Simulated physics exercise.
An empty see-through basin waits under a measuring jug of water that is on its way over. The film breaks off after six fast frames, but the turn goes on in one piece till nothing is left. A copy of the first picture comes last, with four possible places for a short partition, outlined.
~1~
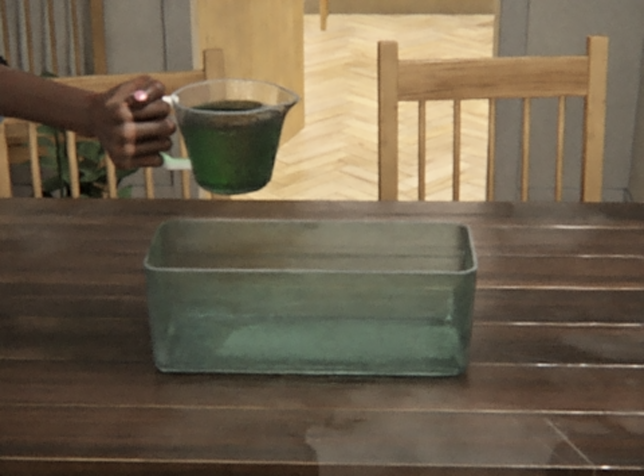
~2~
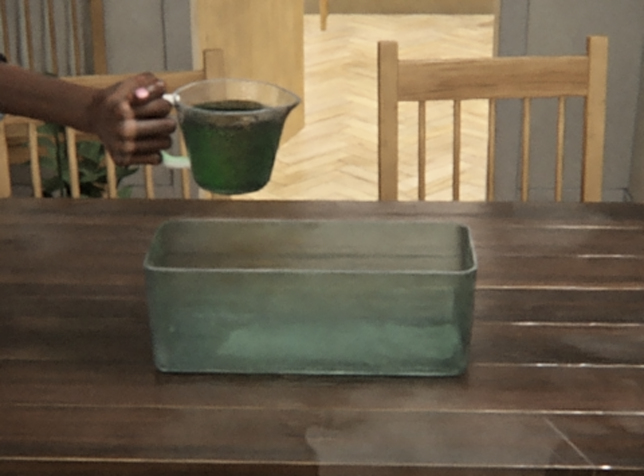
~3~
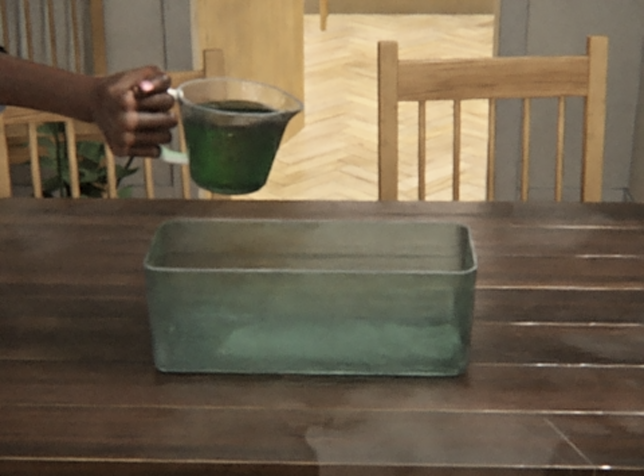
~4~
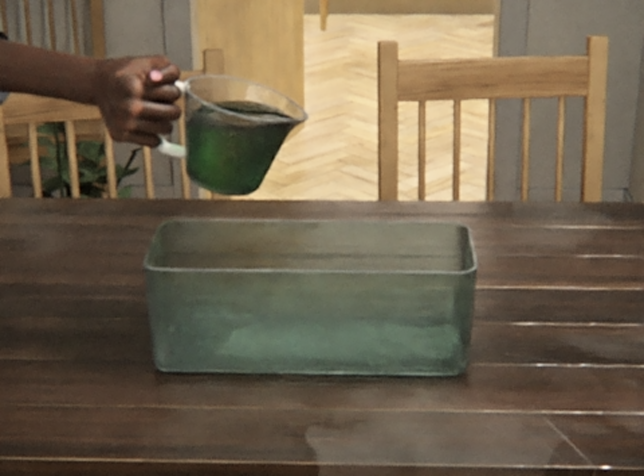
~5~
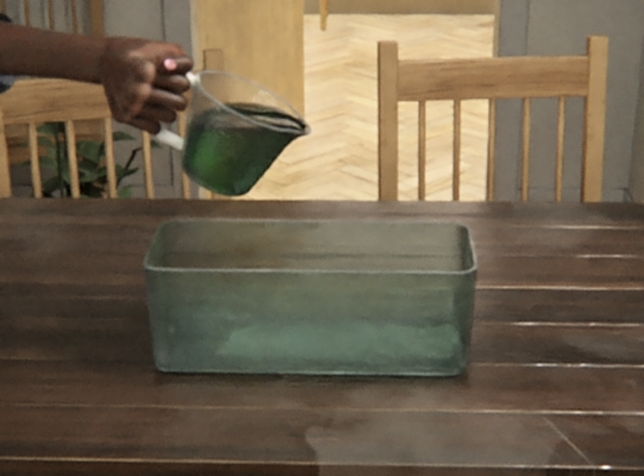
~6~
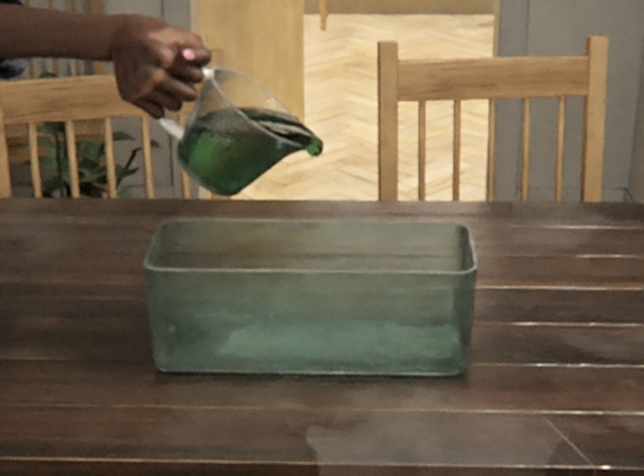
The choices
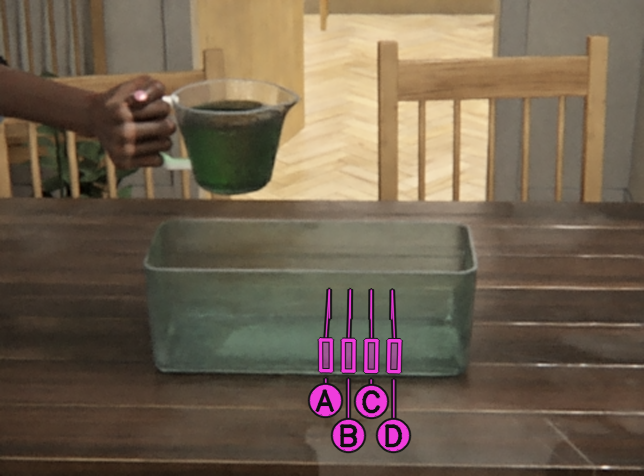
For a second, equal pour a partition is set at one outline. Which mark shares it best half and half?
Take B.
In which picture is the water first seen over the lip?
In picture 6.
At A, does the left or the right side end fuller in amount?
The right side.
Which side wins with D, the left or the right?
The left side.
On the marked copy, A at (325, 378); B at (348, 379); C at (371, 379); D at (393, 379).
Choosing A, about 12 % ends left of the wall and 87 % right of it.
Choosing B, about 46 % ends left of the wall and 54 % right of it.
Choosing C, about 84 % ends left of the wall and 15 % right of it.
Choosing D, about 92 % ends left of the wall and 6 % right of it.
